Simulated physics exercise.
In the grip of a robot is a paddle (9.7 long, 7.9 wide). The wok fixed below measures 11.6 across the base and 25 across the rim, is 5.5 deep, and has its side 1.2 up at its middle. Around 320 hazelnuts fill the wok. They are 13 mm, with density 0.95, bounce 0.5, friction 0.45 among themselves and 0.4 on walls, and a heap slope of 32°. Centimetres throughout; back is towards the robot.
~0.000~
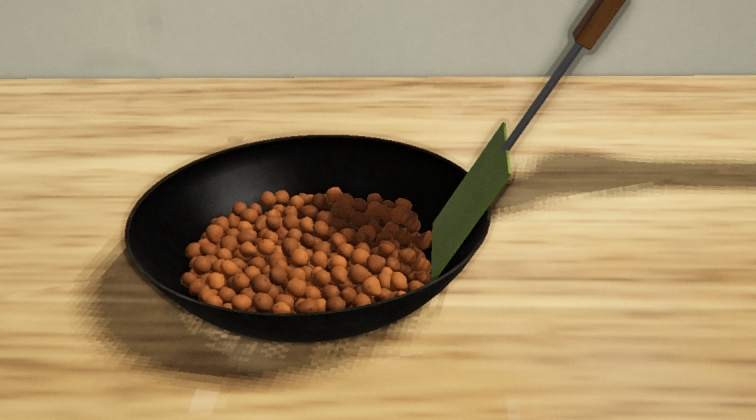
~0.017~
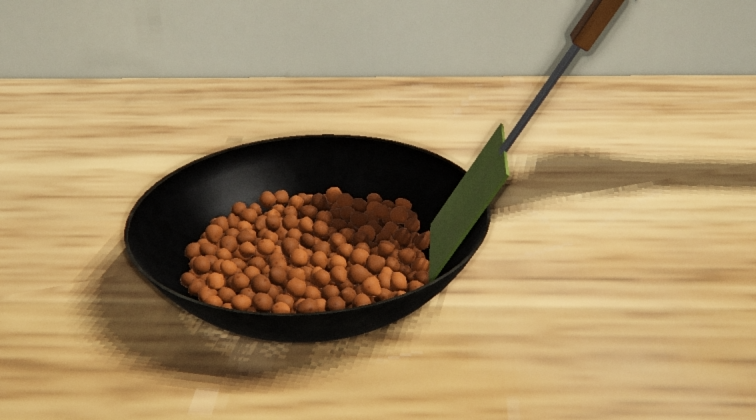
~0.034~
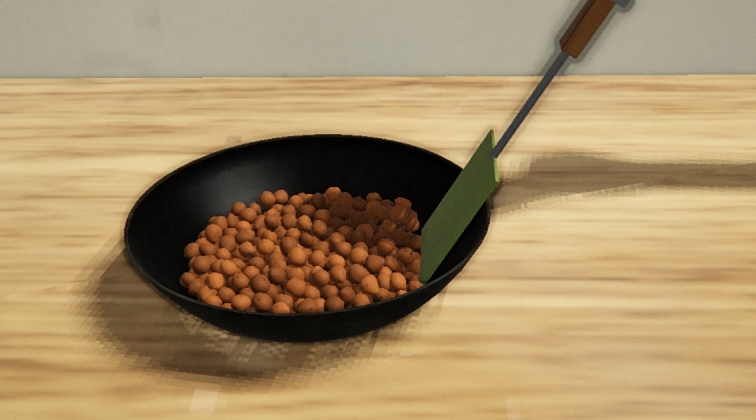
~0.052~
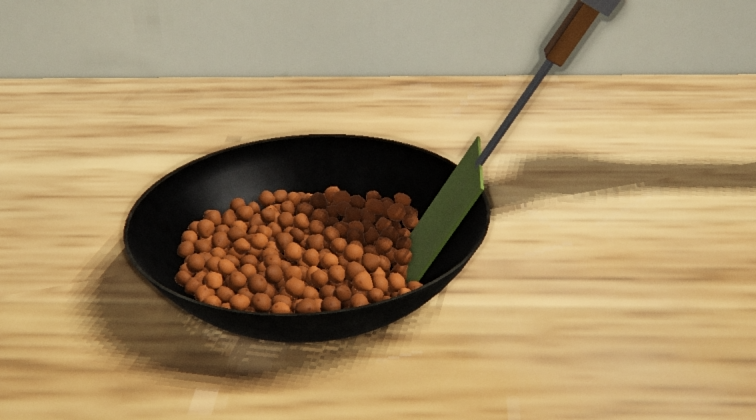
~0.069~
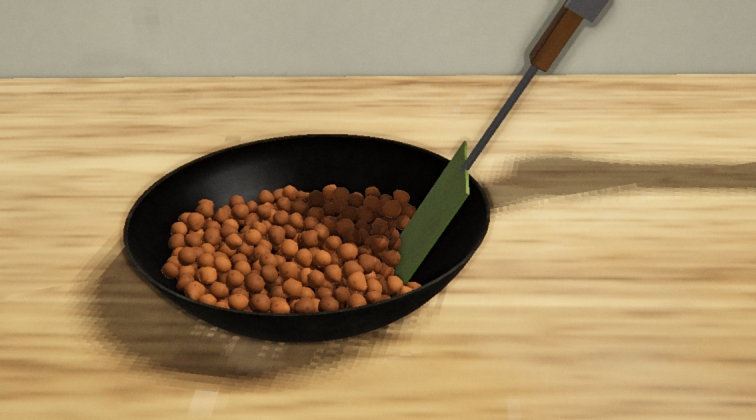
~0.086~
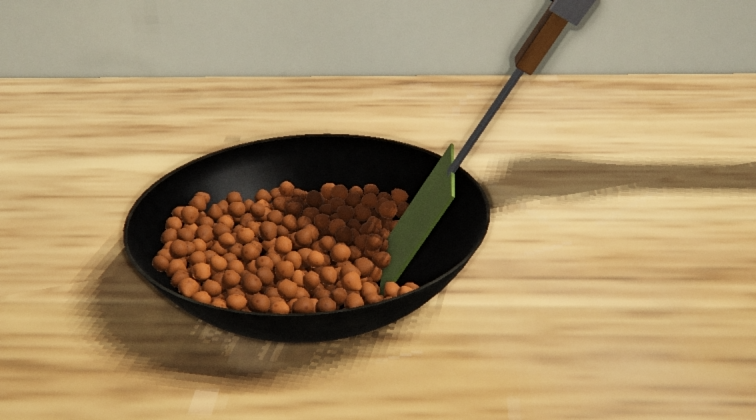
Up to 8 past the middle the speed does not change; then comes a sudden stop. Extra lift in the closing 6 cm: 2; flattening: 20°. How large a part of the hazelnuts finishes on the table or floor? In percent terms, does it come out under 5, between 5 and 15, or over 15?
It comes out between 5 and 15 %.
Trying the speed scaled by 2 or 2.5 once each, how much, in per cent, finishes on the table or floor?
I'd say near 40 and then near 45 per cent.
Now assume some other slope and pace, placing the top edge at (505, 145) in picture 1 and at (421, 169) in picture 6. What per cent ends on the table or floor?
Close to 20 in a hundred.
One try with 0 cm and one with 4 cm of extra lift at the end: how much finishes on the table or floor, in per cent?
5 and 15 per cent.
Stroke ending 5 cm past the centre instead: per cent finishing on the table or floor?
Then around 0 per cent.
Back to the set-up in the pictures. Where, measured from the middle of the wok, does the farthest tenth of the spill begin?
That's near 30 cm.
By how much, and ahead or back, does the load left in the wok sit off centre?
I'd put it at roughly 4.0 cm toward the front.
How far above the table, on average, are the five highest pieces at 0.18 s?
Height: Some 5 cm.
By 0.18 s, sloping 59°, highest piece 5 above the table; 320 in the wok.
By 0.26 s, sloping 51°, highest piece 7 above the table; 320 in the wok.
By 0.51 s, sloping 39°, highest piece 7 above the table; 288 in the wok, 25 on the table or floor, 7 on the blade or in flight.
By 1.56 s, sloping 39°, highest piece 7 above the table; 286 in the wok, 34 on the table or floor.
Final count, 286 in the wok, 34 on the table or floor. That is 11 % on the table or floor.
